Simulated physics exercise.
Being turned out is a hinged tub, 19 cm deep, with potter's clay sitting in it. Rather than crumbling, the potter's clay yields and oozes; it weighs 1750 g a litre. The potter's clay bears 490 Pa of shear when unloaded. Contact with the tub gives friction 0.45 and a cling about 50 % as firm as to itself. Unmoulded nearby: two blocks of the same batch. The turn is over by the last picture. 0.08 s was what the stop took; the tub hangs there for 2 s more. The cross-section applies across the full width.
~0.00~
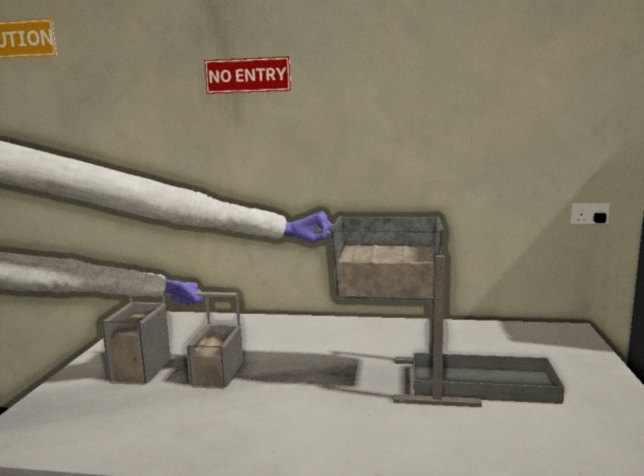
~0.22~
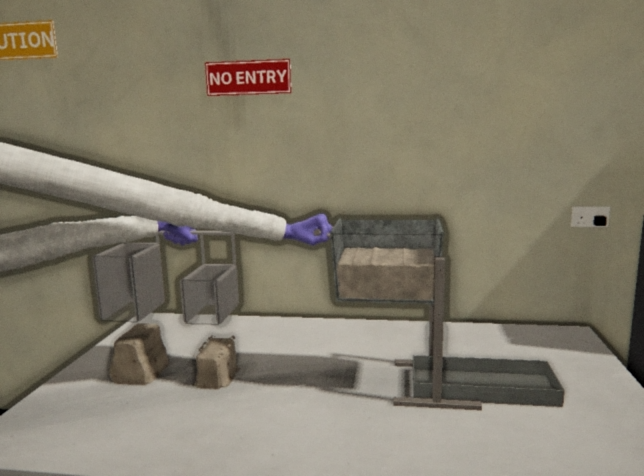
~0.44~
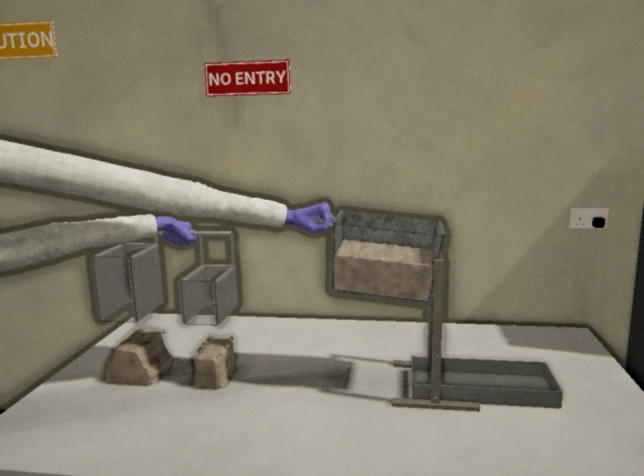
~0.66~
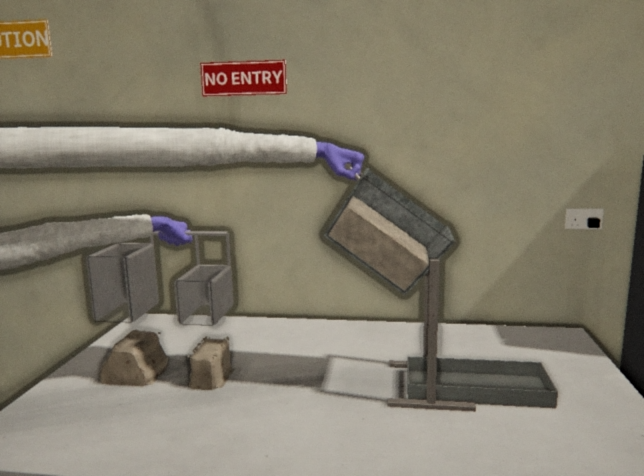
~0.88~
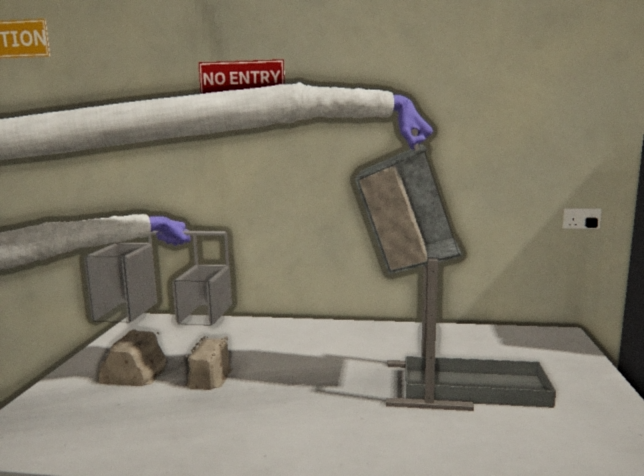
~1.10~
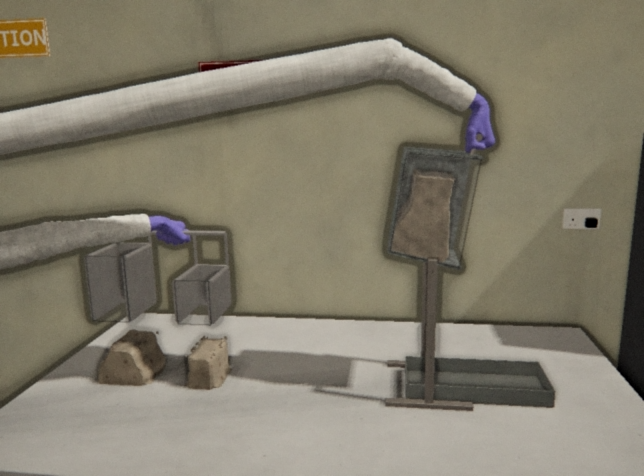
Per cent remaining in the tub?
Roughly 40 %.
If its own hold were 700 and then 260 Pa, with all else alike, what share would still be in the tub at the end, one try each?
It'd be some 45 percent the first time and some 30 percent the second.
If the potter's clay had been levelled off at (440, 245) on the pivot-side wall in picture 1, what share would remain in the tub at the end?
Then roughly 30 %.
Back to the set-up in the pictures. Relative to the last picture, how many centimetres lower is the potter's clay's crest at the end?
Roughly 14 cm.
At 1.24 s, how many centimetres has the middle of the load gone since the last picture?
Around 9 cm.
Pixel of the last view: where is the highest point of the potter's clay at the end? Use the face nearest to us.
Around (415, 230).
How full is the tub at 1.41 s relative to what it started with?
Some 40 per cent.
After 1.24 s, the tub is at 99 degrees and holds 73 %.
After 1.41 s, the tub is at 99 degrees and holds 40 %.
After 1.58 s, the tub is at 99 degrees and holds 40 %.
After 1.75 s, the tub is at 99 degrees and holds 40 %.
After 3.10 s, the tub is at 99 degrees and holds 40 %.
